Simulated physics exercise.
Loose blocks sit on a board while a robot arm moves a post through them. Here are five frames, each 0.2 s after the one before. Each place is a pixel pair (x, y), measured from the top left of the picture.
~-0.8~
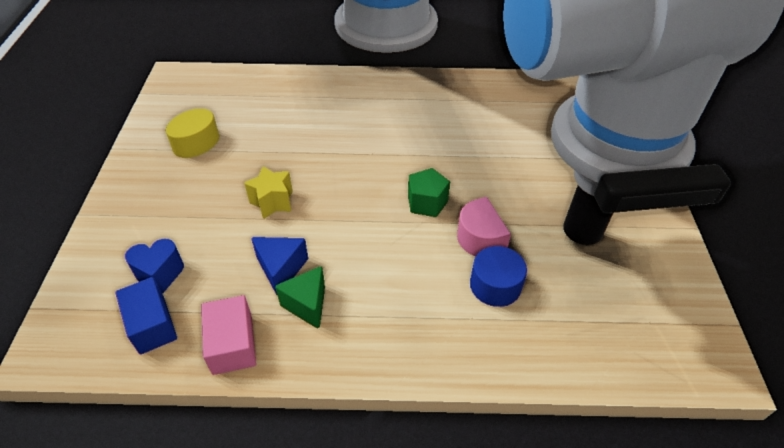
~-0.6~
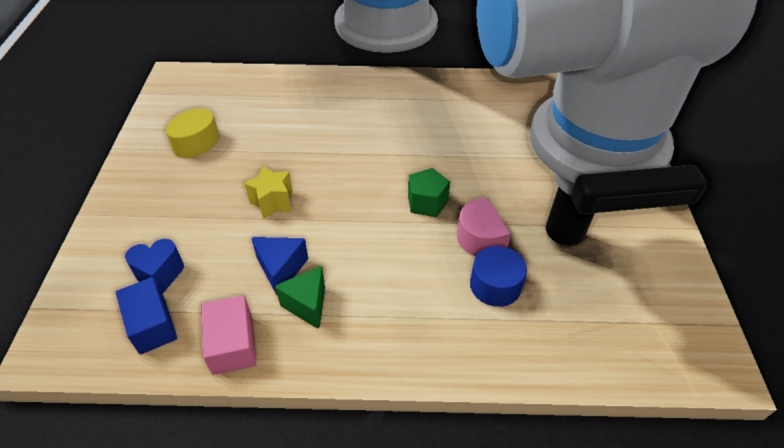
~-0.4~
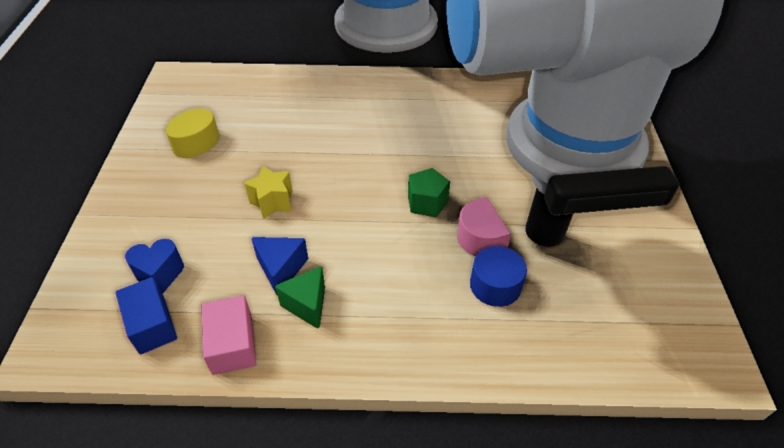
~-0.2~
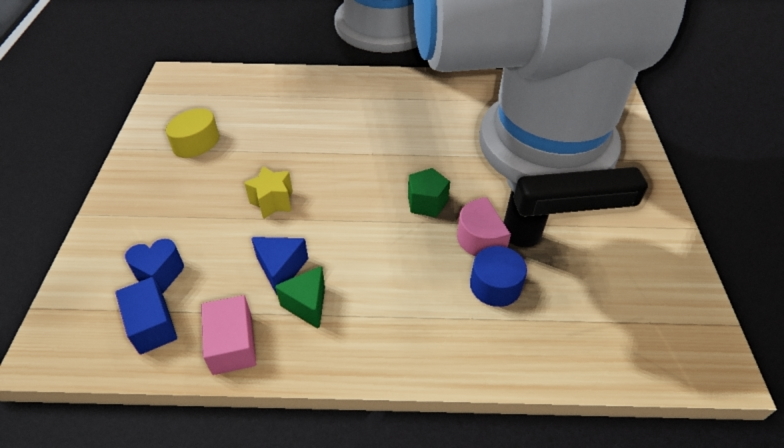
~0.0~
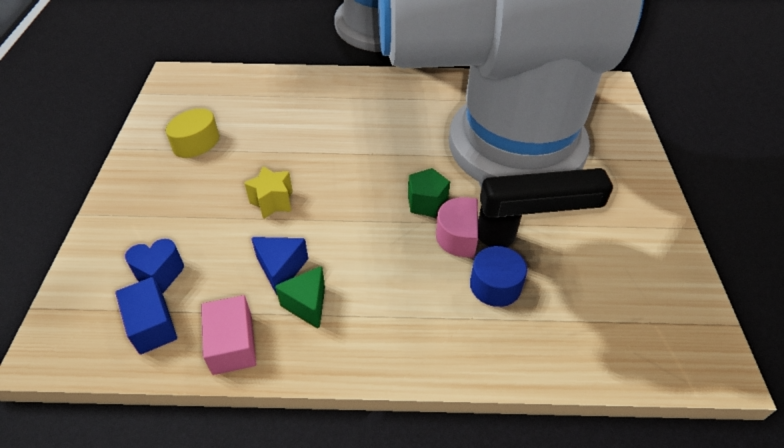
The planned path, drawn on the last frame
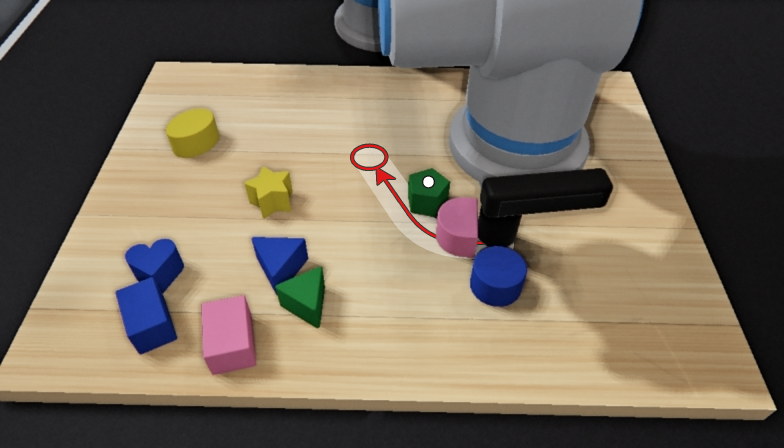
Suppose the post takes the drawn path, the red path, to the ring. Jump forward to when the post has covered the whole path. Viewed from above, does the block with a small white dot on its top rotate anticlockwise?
No, it doesn't check out.
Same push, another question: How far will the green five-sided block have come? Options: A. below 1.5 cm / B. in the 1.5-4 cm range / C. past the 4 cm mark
The answer is C.
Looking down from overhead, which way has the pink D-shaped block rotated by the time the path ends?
Looking down, it rotates anti-clockwise.
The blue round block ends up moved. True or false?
The statement is incorrect.
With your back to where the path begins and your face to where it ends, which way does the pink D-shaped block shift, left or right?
The answer is left: Facing from the path's start to its end, that's where the pink D-shaped block shifts.
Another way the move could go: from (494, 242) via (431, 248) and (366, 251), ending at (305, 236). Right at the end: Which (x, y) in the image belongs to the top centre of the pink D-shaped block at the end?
It should be at (387, 201) by then.
Drawn move, from (494, 242) over (430, 234) and (395, 195) to (369, 157); the dot is on the green five-sided block.
The first path, step by step. One third of the way, post at (430, 225); green five-sided block at (417, 172), turned 60° clockwise; pink D-shaped block at (396, 203), turned 20° clockwise.
Two thirds of the way, post at (395, 185); green five-sided block at (413, 151), turned 100° clockwise; pink D-shaped block at (366, 190), turned 25° anticlockwise.
At the end, post at (369, 148); green five-sided block at (415, 145), turned 120° clockwise; pink D-shaped block at (365, 190), turned 30° anticlockwise; blue round block still.
